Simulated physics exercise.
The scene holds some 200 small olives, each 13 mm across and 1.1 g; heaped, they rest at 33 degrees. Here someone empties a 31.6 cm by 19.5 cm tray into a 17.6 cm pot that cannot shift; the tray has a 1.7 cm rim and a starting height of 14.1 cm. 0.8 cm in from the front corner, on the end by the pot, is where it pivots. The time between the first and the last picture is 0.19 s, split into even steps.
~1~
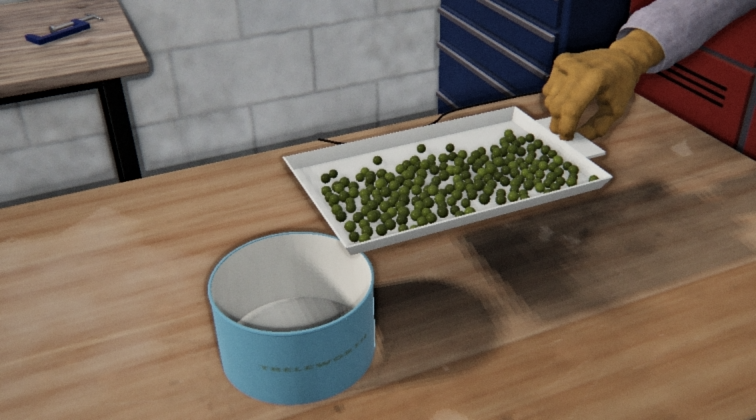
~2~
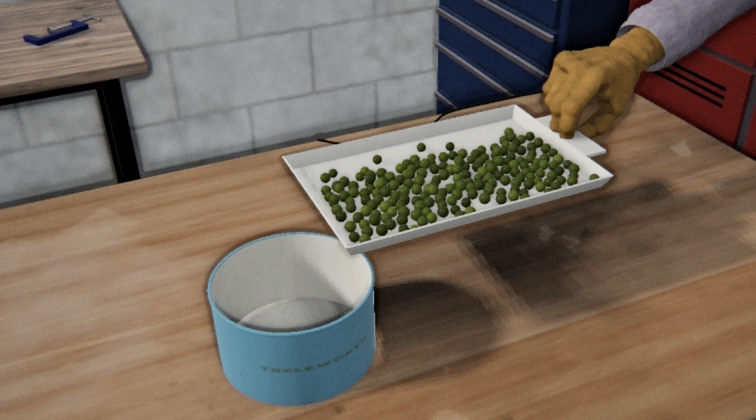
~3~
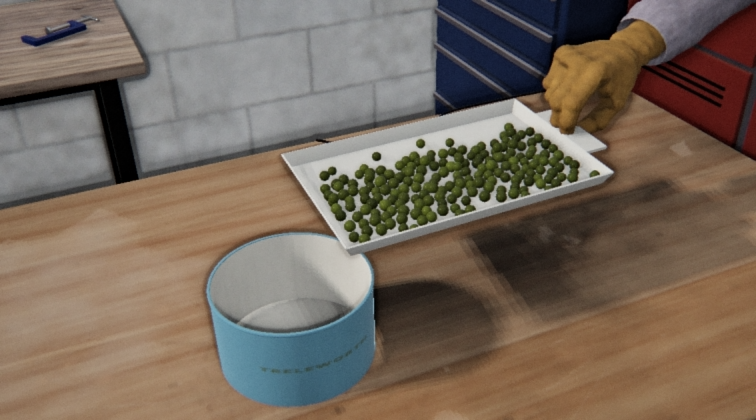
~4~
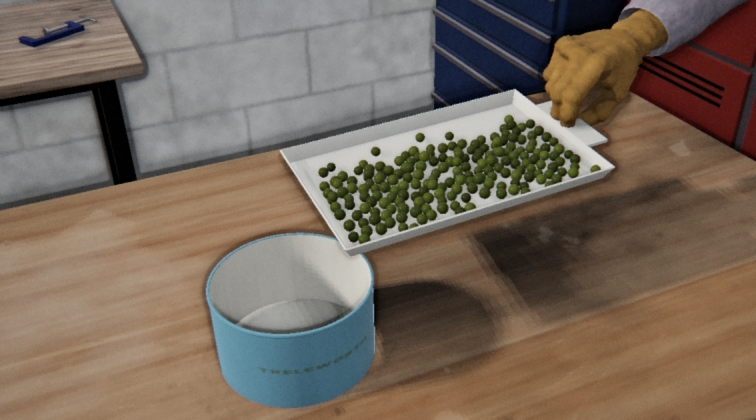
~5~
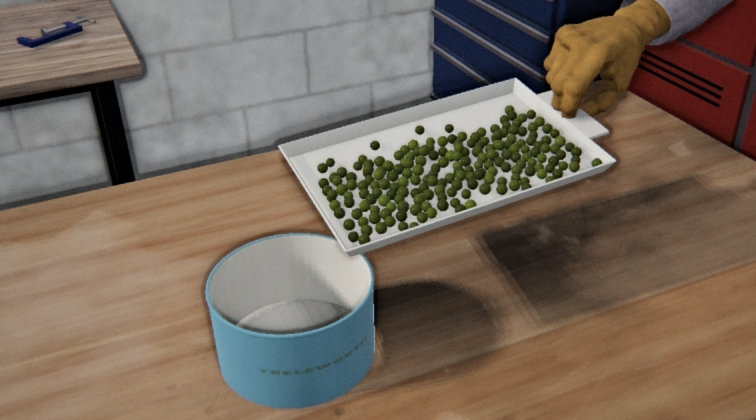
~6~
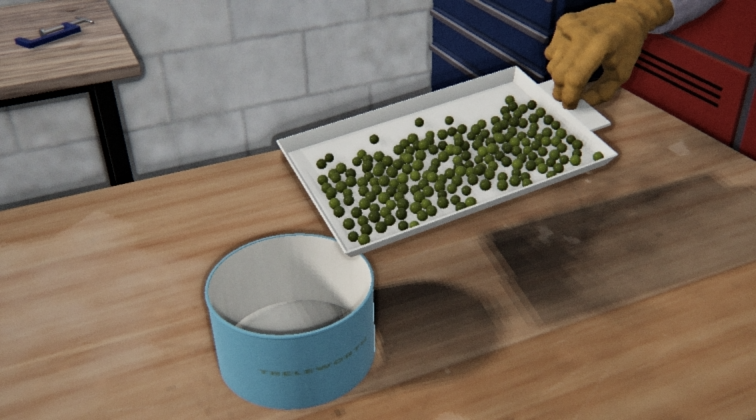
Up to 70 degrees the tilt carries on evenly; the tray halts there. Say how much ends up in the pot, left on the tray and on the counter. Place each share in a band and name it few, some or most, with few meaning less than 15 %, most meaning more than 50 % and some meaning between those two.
In the end: Pot some, left on the tray few, counter most.
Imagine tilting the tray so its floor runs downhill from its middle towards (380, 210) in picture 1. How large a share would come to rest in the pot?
Roughly 90 % of the pieces.
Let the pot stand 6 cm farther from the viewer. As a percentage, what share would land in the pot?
Then roughly 0 percent would land in it.
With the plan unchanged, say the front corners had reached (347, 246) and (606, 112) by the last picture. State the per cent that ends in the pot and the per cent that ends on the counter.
Pot 80 % / counter 15 %.
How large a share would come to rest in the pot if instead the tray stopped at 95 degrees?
It would be near 35 per cent.
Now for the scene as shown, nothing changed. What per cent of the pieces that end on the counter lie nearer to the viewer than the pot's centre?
Roughly 100 per cent.
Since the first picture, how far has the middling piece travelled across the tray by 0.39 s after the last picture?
It has moved some 3 cm from its start.
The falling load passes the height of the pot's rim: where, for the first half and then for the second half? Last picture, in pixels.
First near (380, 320), then at (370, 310).
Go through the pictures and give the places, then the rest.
In the first picture, tray tilt 0 degrees, front corners at (351, 241) and (602, 175); middle of the pieces at (459, 184); pot at (292, 278).
In the second picture, tray tilt 0 degrees, front corners at (351, 242) and (603, 174); middle of the pieces at (459, 184).
In the third picture, tray tilt 2 degrees, front corners at (350, 242) and (603, 170); middle of the pieces at (459, 181).
In the fourth picture, tray tilt 4 degrees, front corners at (350, 243) and (604, 165), lowest corner left front; middle of the pieces at (459, 177).
In the fifth picture, tray tilt 7 degrees, front corners at (350, 244) and (606, 159), lowest corner left front; middle of the pieces at (459, 172).
In the sixth picture, tray tilt 10 degrees, front corners at (350, 245) and (607, 152), lowest corner left front; middle of the pieces at (459, 167); pot at (290, 280).
Then, 0.39 s after the last picture, tilt 39 degrees; the tray holds 100 %, the pot 0 %.
Then, 0.64 s after the last picture, tilt 58 degrees; the tray holds 100 %, the pot 0 %.
Then, 1.00 s after the last picture, tilt 70 degrees; the tray holds 35 %, the pot 15 %.
In the end, pot 35 %, tray 0 %, counter 65 %.
